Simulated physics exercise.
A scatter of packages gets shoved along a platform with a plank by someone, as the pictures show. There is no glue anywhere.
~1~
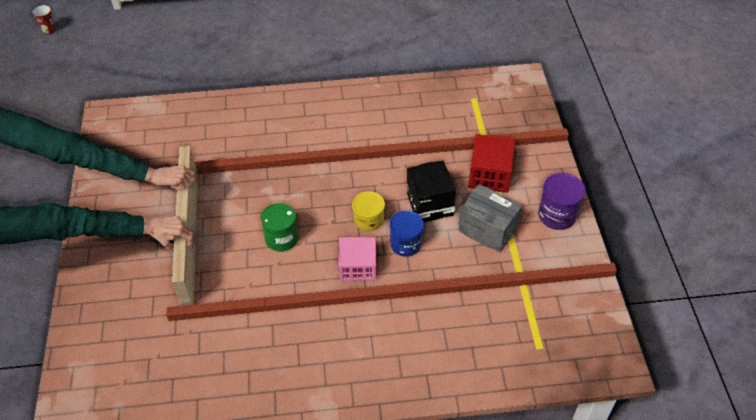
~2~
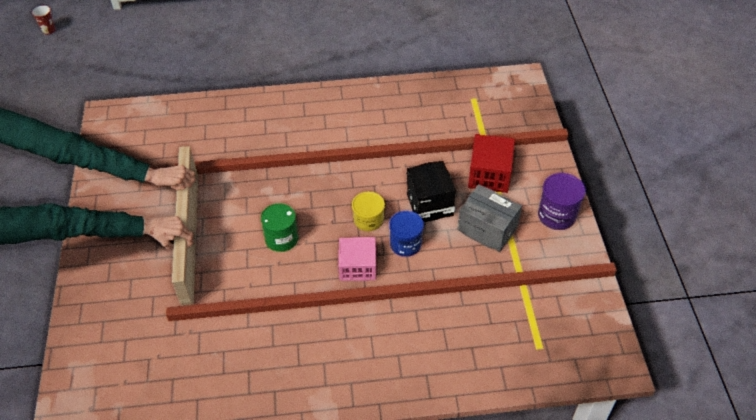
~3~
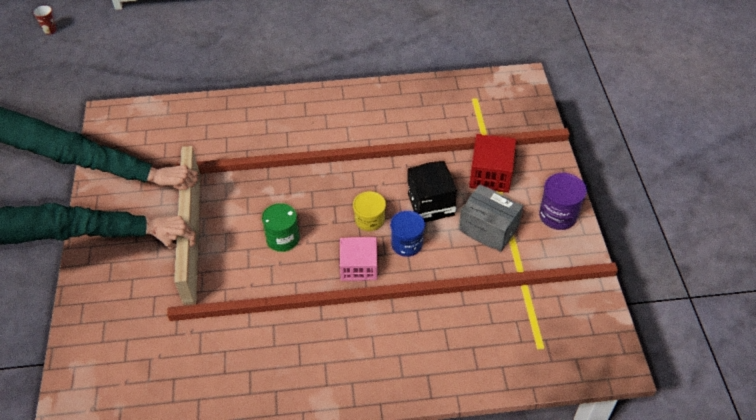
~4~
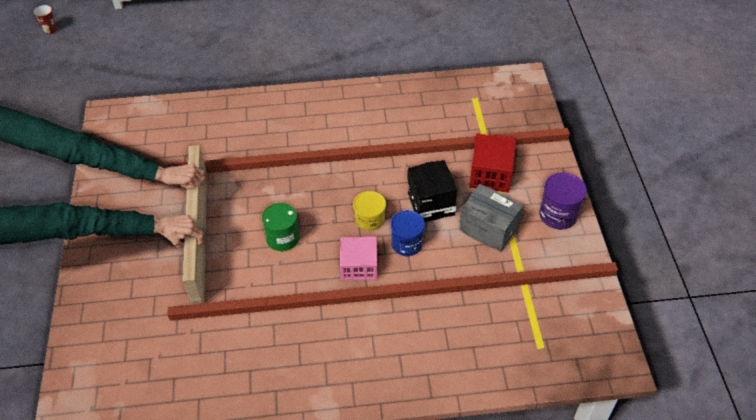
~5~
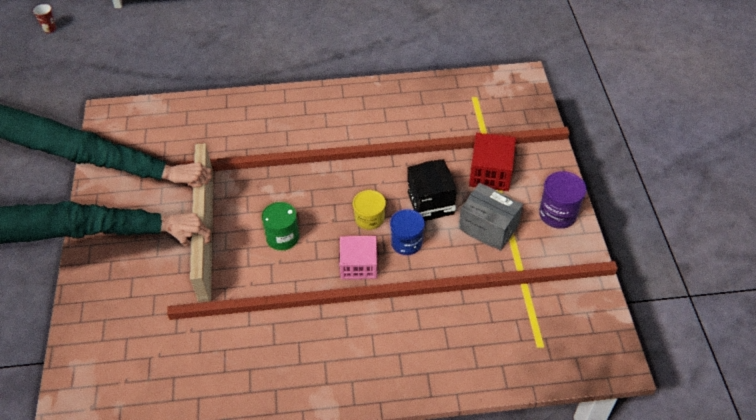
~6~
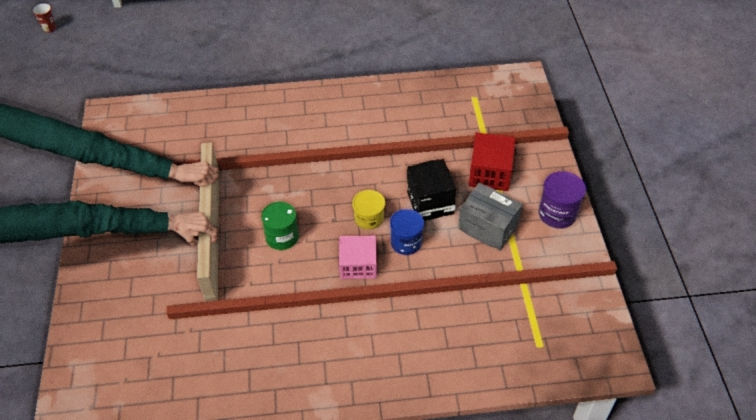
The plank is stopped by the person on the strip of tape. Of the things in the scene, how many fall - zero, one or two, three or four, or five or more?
The fall count stops at one or two.
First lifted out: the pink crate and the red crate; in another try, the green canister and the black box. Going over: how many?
First 0, second 0.
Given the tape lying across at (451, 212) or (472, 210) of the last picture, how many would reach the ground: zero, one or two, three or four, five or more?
In turn: Zero; none.
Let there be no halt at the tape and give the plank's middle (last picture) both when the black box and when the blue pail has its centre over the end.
The middle is at (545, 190) when it's the black box, and at (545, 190) when it's the blue pail.
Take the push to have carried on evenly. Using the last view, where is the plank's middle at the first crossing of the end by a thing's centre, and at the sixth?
First: Around (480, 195). Next: Around (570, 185).
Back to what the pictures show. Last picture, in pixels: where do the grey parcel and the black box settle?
The grey parcel stops around (586, 206); the black box around (551, 176).
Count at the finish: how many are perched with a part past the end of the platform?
Count of overhanging things: 2.
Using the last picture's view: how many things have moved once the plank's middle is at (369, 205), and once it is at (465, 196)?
First 4, then 8.
A little later, none off yet; purple pail at rest near (561, 201); red crate at rest near (492, 162); grey parcel at rest near (490, 217).
Next, none off yet; purple pail at rest near (561, 201); red crate moving near (494, 161); grey parcel shifted a little near (502, 214).
When it is over, the number that fall off is one or two; down, purple pail.
